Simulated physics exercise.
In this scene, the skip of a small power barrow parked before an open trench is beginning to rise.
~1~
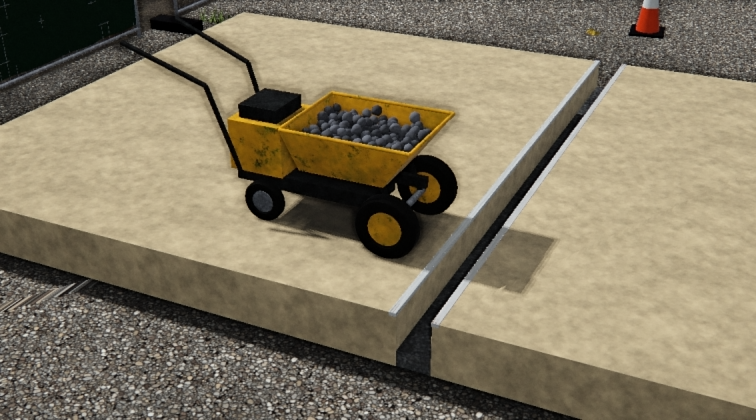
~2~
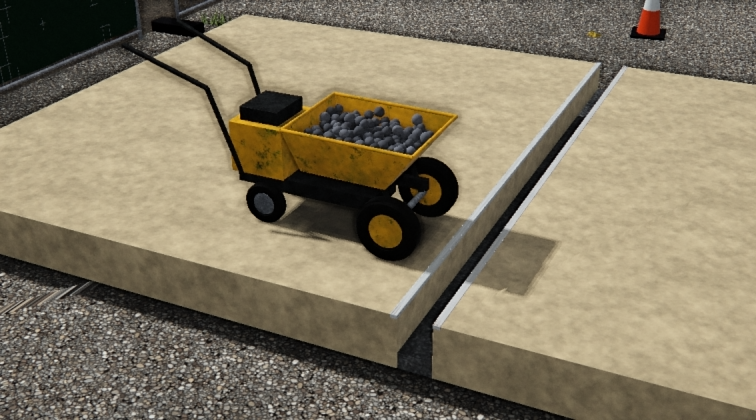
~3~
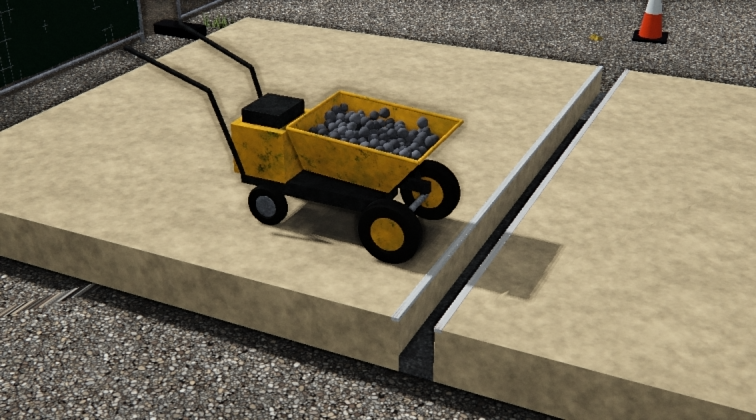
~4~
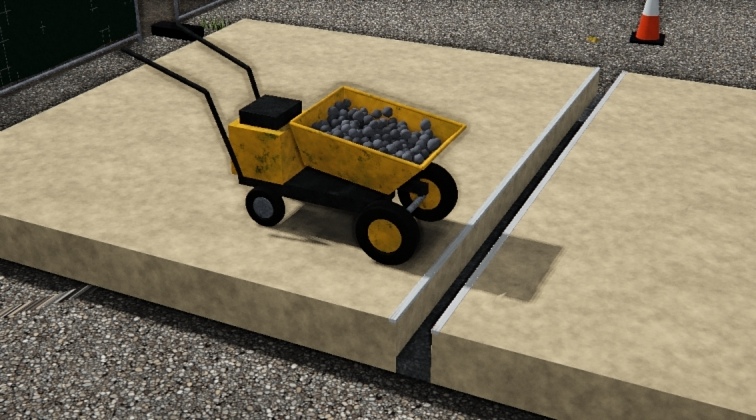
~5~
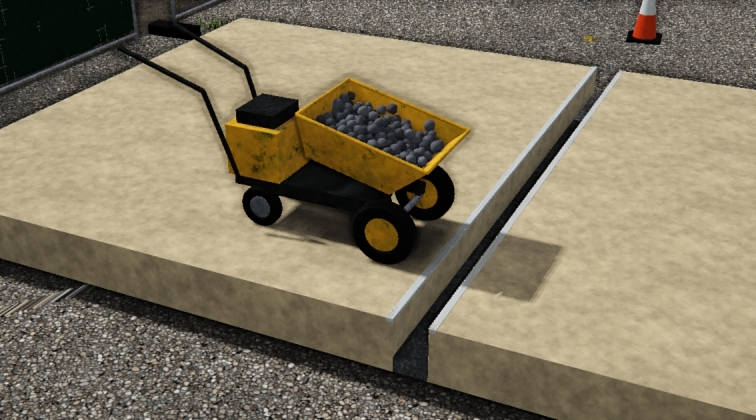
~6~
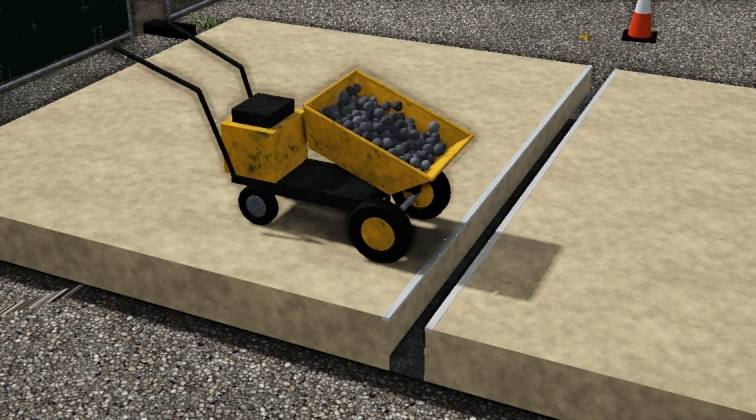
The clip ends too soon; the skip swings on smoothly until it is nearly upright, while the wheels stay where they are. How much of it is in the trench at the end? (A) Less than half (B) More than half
Less than half (A).
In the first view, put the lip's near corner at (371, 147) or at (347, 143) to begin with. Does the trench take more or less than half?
One after the other: The greater share and the greater share.
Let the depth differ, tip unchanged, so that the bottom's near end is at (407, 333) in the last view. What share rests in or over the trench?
Something like 0 %.
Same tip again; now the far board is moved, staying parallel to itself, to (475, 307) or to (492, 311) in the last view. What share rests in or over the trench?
50 %, give or take, and then 80 %.
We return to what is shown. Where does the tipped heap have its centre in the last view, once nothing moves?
I'd say the middle ends up at about (526, 261).
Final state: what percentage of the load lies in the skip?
Close to 10 per cent, give or take.
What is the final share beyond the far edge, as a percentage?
Estimate: Around 90 per cent.
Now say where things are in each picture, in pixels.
In the first picture, lip of the skip (410, 155), level; top of the load (356, 132), round cobbles; first edge of the trench (414, 286); far edge (456, 296), the trench under half as wide as the skip, and about as deep as wide.
In the second picture, lip of the skip (413, 158), tipped barely; top of the load (358, 133).
In the third picture, lip of the skip (418, 163), tipped barely; top of the load (358, 135).
In the fourth picture, lip of the skip (422, 168), tipped a little; top of the load (354, 125).
In the fifth picture, lip of the skip (427, 173), tipped a little; top of the load (350, 120).
In the sixth picture, lip of the skip (431, 179), tipped clearly; top of the load (355, 114); first edge of the trench (408, 290); far edge (449, 300).
Just after the last frame, skip tipped steeply; every one in the skip.
A moment on, skip tipped right over; roughly two thirds in the skip; roughly a third beyond it; just a few falling.
Further on, skip tipped right over; about a tenth in the skip; just a few in or heaped over the trench; the larger part beyond it.
When it is over, skip tipped right over; about a tenth in the skip; just a few in or heaped over the trench; the larger part beyond it.
